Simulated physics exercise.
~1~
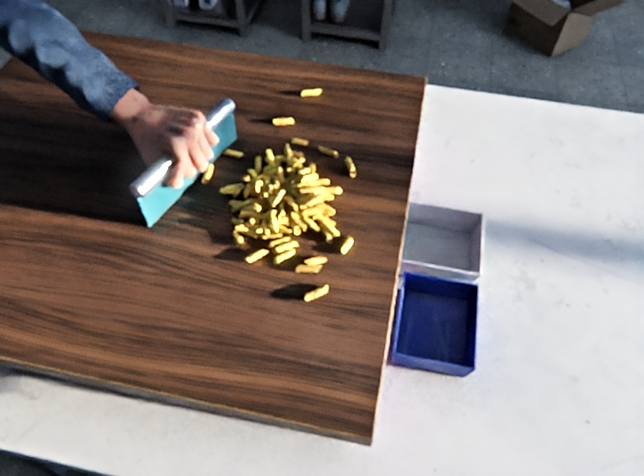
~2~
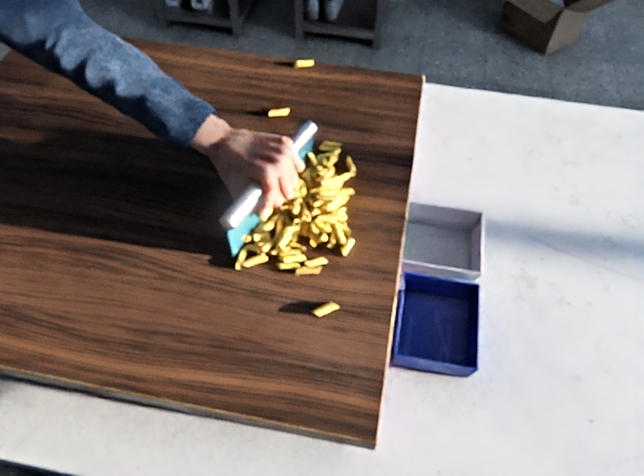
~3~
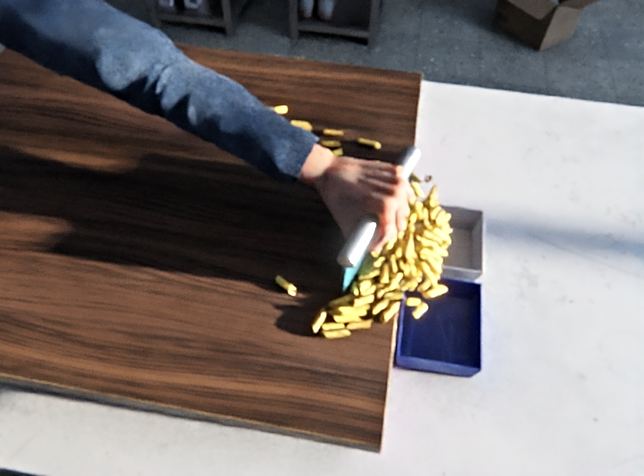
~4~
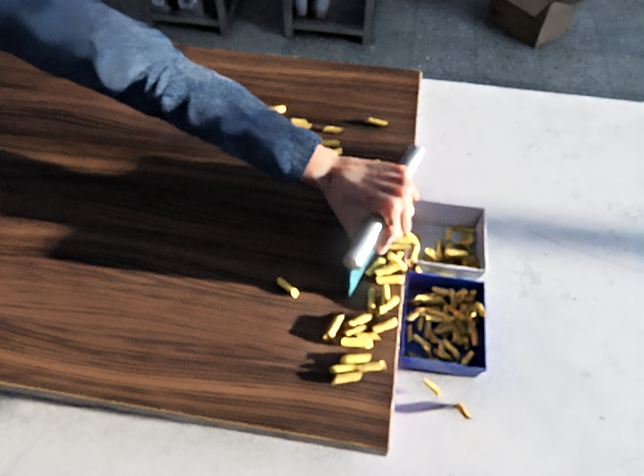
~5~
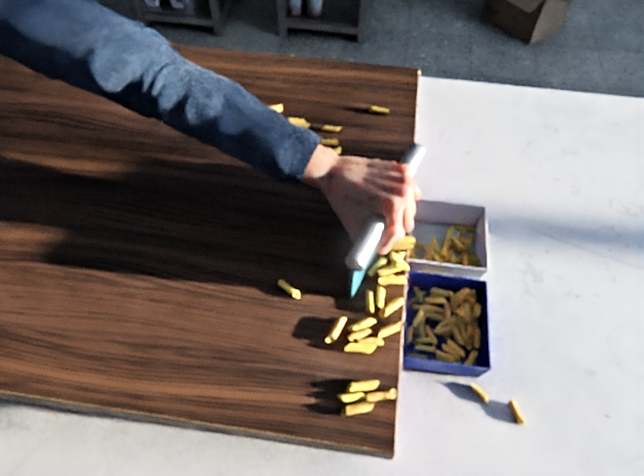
A hand in a blue denim sleeve holds a teal scraper with a pale handle on a dark wood-grained board, seen from above, with a blue tin and a white tin beside its right edge on a pale surface. A heap of yellow pasta pieces lies spilt on the board. The hand pushes the scraper rightward into the heap, bunching the pieces and driving them to the edge, where it stops. Many drop over, more into the blue tin than the white. A couple land on the pale surface beyond the tins, while others stay scattered on the board.
